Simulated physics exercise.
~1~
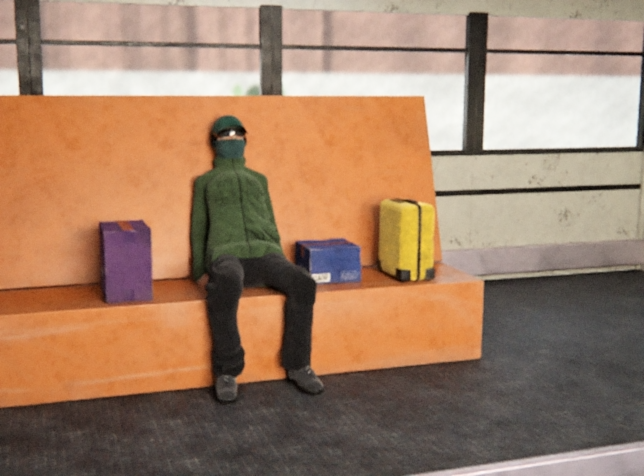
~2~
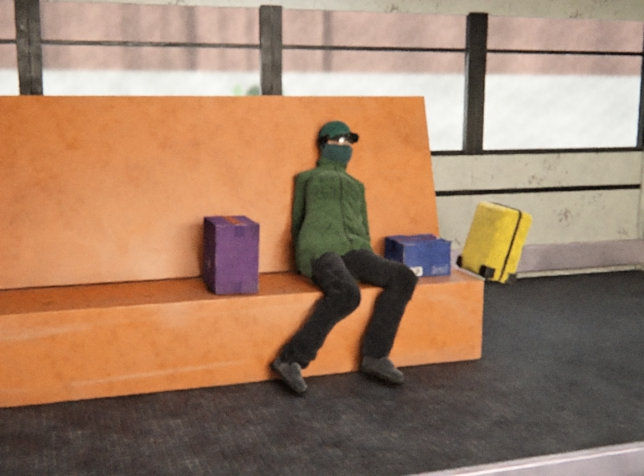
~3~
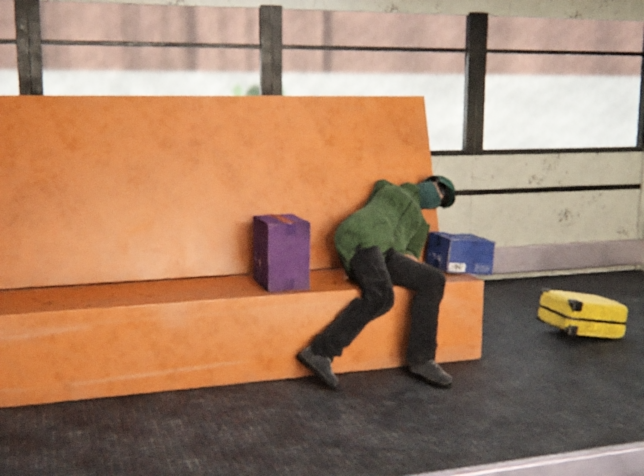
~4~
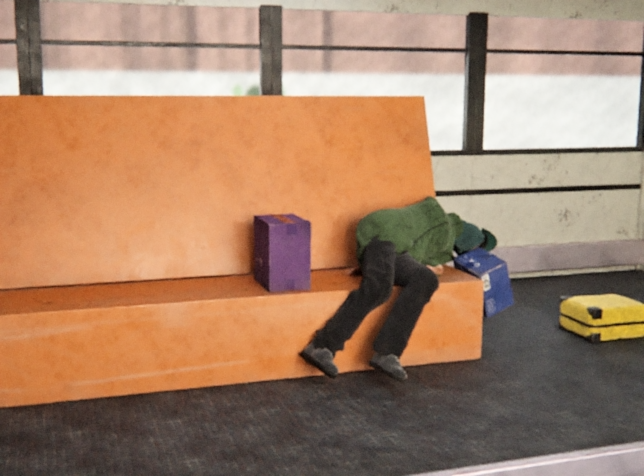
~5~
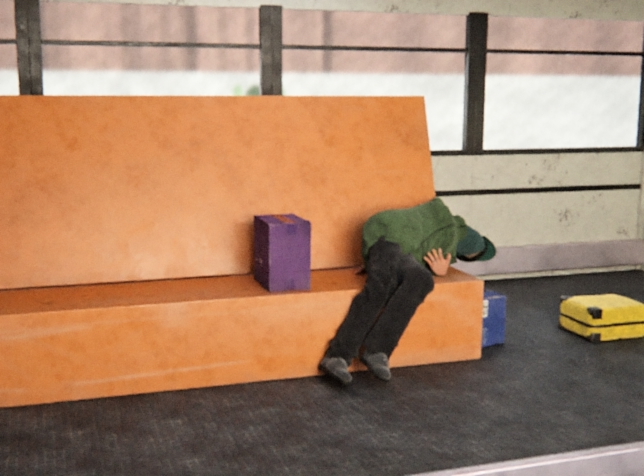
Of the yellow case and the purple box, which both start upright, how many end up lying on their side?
One of them does. The yellow case ends up on its side on the floor, while the purple box stays upright on the bench.
